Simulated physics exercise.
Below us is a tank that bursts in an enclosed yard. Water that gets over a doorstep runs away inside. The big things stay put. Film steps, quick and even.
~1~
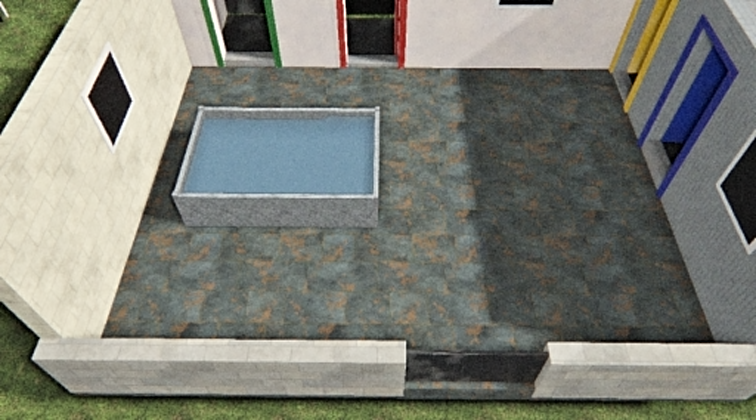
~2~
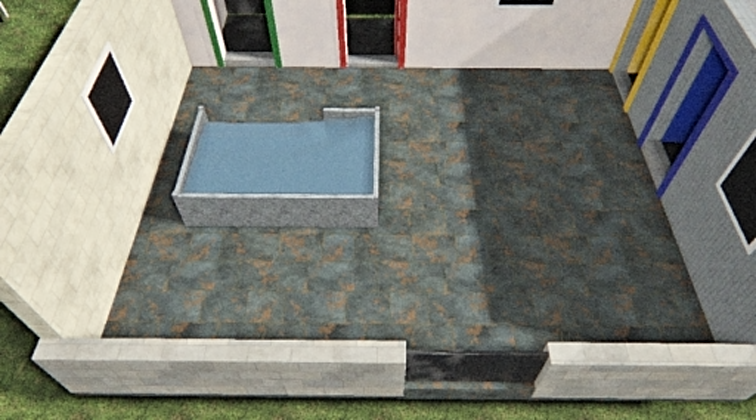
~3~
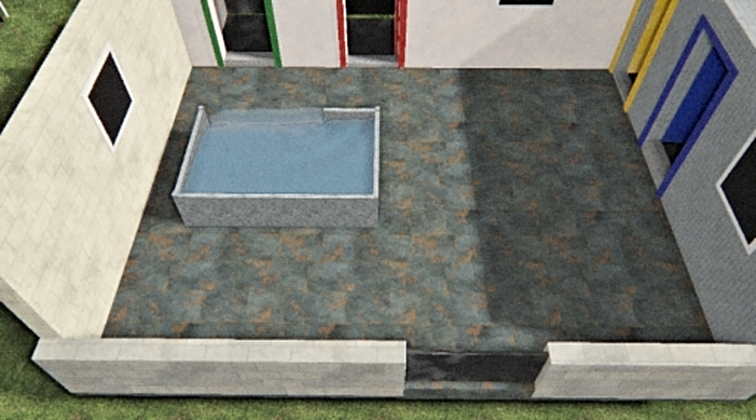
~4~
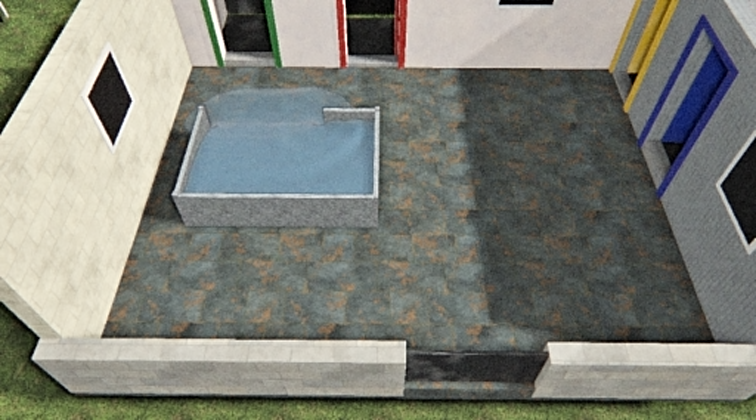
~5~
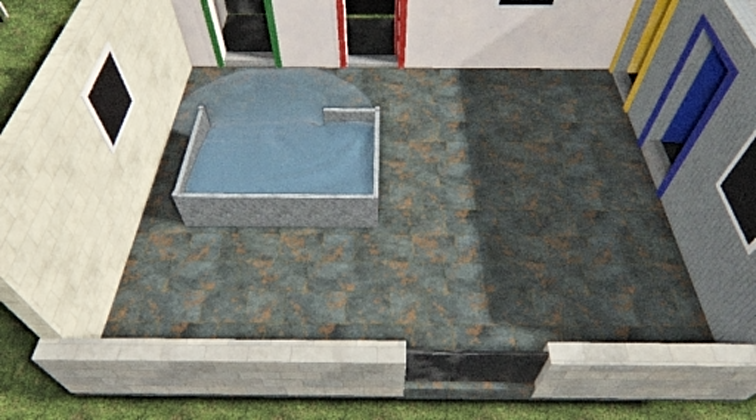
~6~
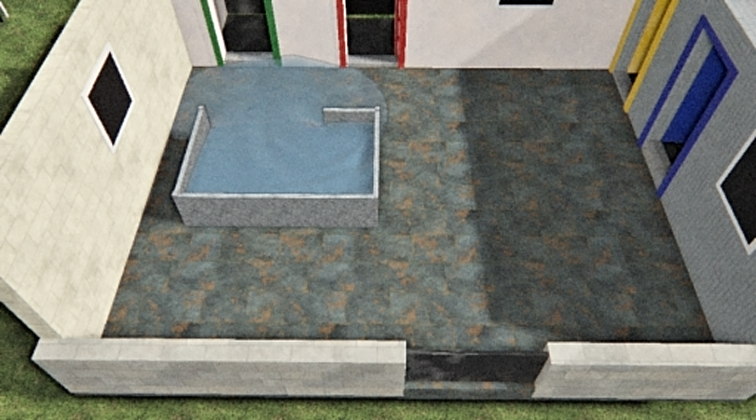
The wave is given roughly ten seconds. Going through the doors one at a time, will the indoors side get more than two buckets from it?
In the end the yellow door lets the inflow pass two buckets; the red door lets the inflow pass two buckets; the blue door keeps the inflow to two buckets or less; the green door lets the inflow pass two buckets.
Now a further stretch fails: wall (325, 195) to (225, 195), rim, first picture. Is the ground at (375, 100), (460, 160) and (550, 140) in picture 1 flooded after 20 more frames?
One by one: Unsoaked; unsoaked; unsoaked.
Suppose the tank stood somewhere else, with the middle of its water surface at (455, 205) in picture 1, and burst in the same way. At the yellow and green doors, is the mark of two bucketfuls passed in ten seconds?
As I see it, the yellow door crosses the line and the green door remains below.
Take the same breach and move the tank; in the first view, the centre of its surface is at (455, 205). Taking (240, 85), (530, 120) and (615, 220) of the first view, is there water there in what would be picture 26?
Going through the three spots in turn: Gets wet, gets wet, stays untouched.
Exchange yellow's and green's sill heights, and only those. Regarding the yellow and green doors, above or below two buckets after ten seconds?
The yellow falls short, the green goes past the mark.
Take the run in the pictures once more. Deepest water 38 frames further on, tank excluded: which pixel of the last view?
About (93, 365).
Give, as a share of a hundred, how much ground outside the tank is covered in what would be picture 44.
I'd guess some 70 per cent.
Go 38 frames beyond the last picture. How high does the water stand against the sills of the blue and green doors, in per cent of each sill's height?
Estimate, in order: 50 and 80 percent.
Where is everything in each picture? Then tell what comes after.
In the first picture, still water in the open tank at (284, 154).
In the second picture, the front is at a hidden place, out from the gap on the open tank's far side.
In the third picture, the front is at a hidden place, out from the gap on the open tank's far side.
In the fourth picture, water pours out on the open tank's far side and has run to (339, 99).
In the fifth picture, water pours out on the open tank's far side and has run to (321, 72).
In the sixth picture, the front is at (216, 67), out from the gap on the open tank's far side.
A moment on, water covers 15 % of the floor; the yellow door not reached, the red door under two buckets in, the blue door not reached, the green door over two buckets in.
Next, water covers 20 % of the floor; the yellow door not reached, the red door over two buckets in, the blue door not reached, the green door far over two buckets in.
Then, water covers 45 % of the floor; the yellow door wet at the sill, nothing in, the red door over two buckets in, the blue door not reached, the green door far over two buckets in.
Later, water covers 70 % of the floor; the yellow door over two buckets in, the red door over two buckets in, the blue door wet at the sill, nothing in, the green door far over two buckets in.
In the end, water covers 95 % of the floor; the yellow door far over two buckets in, the red door over two buckets in, the blue door wet at the sill, nothing in, the green door far over two buckets in.
